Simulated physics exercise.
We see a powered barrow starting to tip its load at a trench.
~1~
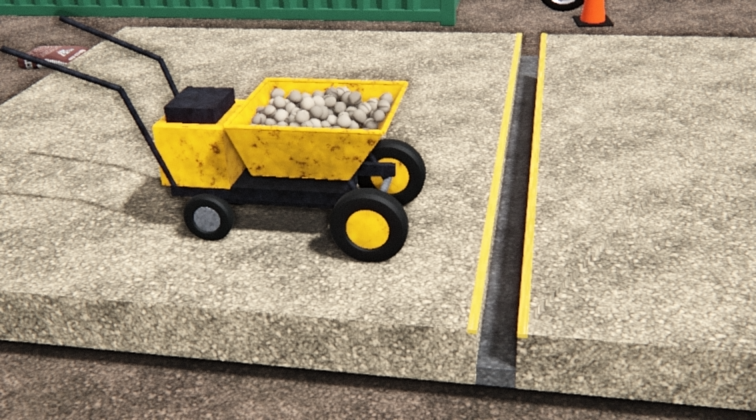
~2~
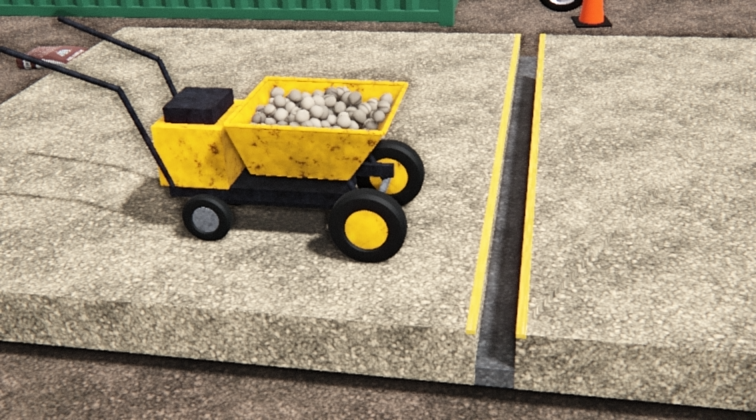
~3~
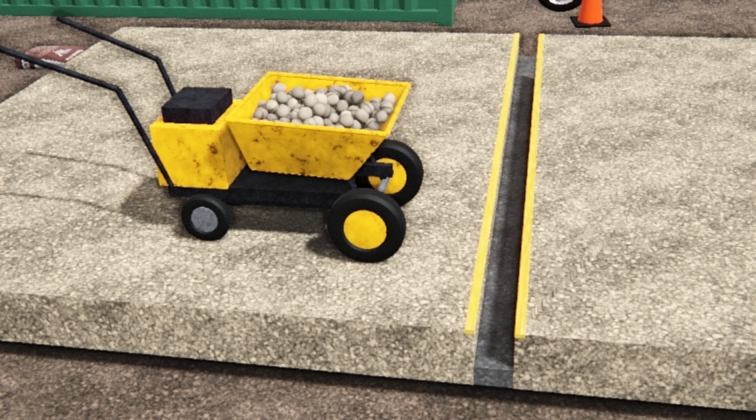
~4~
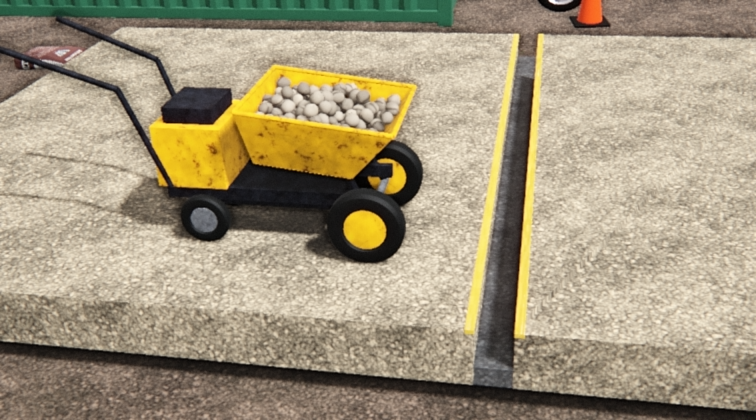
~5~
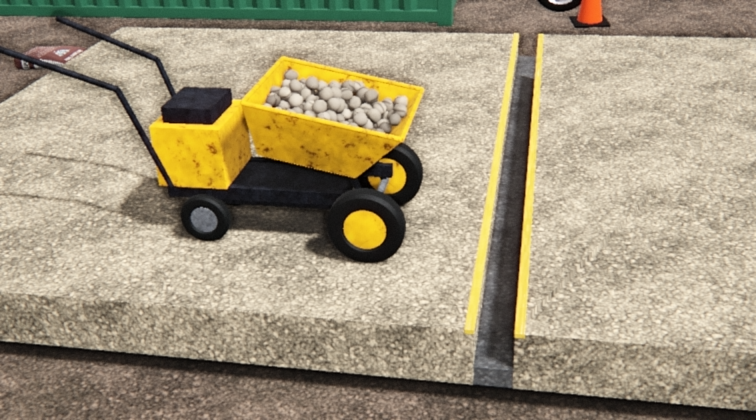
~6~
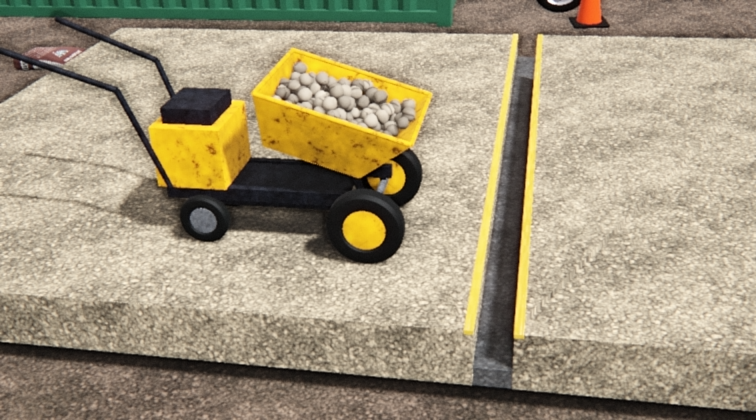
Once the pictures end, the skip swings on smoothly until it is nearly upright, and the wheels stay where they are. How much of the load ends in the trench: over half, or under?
In the trench: More than half.
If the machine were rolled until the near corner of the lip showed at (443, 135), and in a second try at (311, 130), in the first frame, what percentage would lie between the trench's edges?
Roughly 10 per cent, and 30 per cent.
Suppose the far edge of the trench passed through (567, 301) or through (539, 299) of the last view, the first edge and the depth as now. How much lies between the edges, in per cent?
About 100 and 90 per cent.
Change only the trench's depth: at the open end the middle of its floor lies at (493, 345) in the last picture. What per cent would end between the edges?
Some 40 per cent.
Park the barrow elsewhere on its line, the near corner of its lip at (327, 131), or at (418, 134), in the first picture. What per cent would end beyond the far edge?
First some 0, then 70 per cent.
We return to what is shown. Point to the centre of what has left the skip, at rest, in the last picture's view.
Near (510, 236).
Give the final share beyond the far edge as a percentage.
Roughly 30 in a hundred.
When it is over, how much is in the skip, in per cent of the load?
About 0 per cent.
Soon after the last picture, skip tipped steeply; all in the skip.
A little later, skip tipped steeply; most in the skip; a small part in or heaped over the trench; a stray few beyond it; a small part falling.
Later still, skip tipped right over; a small part in the skip; a stray few short of the trench; about two thirds in or heaped over the trench; about a quarter beyond it.
At rest, skip tipped right over; a small part short of the trench; about two thirds in or heaped over the trench; about a quarter beyond it.
